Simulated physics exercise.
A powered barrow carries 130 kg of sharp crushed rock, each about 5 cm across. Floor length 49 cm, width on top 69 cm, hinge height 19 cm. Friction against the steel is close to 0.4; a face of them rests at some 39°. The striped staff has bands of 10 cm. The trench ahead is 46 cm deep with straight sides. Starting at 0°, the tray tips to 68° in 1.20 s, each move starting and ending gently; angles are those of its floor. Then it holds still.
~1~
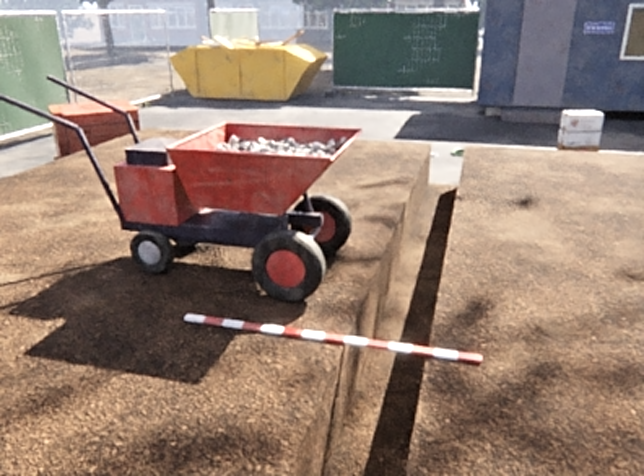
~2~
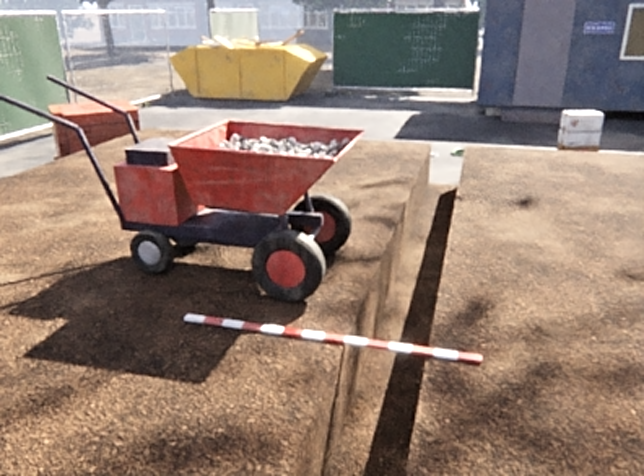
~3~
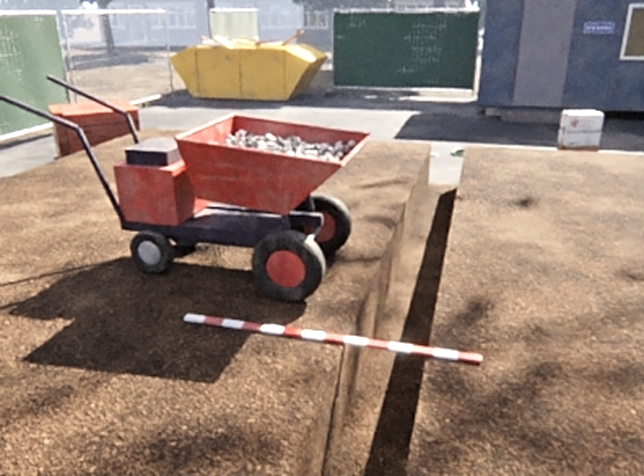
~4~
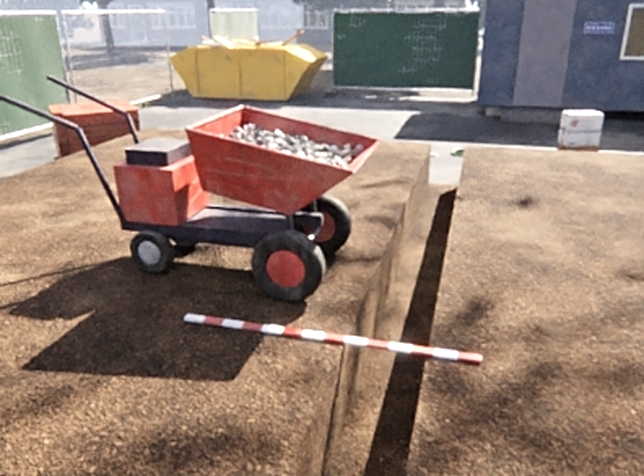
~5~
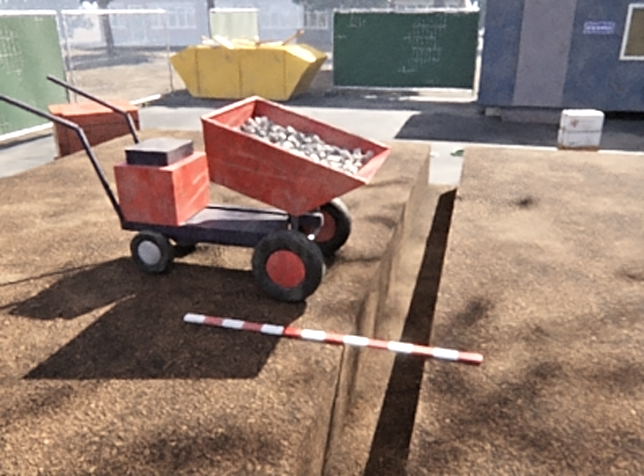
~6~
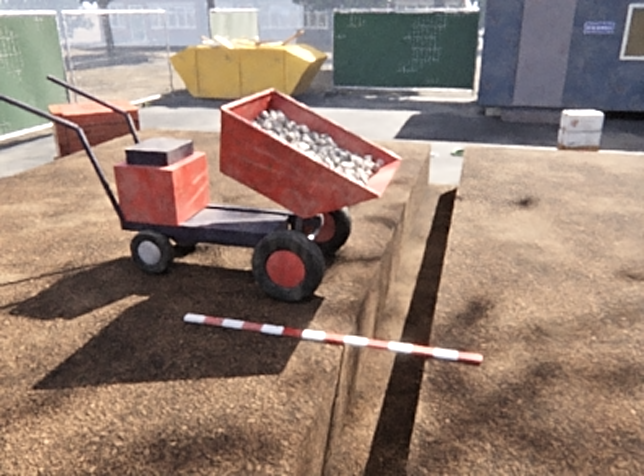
A sunlit yard of brown gritty ground, cut by a narrow straight-sided trench, is seen from slightly above by a still camera, with a yellow skip, green panels and a blue cabin behind. At left, a red barrow with dark handles carries grey stones above a red-and-white striped rod. The barrow's wheels stay put while its tray tilts steadily rightward, its back rising and its shadow shifting.
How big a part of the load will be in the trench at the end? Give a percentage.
About 57 per cent.
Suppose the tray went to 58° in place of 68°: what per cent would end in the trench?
In that case some 15 per cent.
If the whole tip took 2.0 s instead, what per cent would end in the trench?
It would be near 60 per cent.
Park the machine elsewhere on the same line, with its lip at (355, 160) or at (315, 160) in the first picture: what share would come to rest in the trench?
About 25 and 70 per cent.
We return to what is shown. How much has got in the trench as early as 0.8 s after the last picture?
About 5 per cent by then.
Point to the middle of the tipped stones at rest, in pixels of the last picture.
Near (426, 343).
Then, 0.4 s after the last picture the floor is at 57°, 100 % in the tray; the foremost stones are at (403, 236).
Then, 0.8 s after the last picture the floor is at 68°, 84 % in the tray, 7 % in the trench, 9 % past the trench; the foremost stones are at (474, 293).
Then, 1.1 s after the last picture the floor is at 68°, 51 % in the tray, 17 % in the trench, 32 % past the trench; the foremost stones are at (536, 296).
Then, 3.1 s after the last picture the floor is at 68°, 11 % in the tray, 57 % in the trench, 32 % past the trench; the foremost stones are at (560, 289).
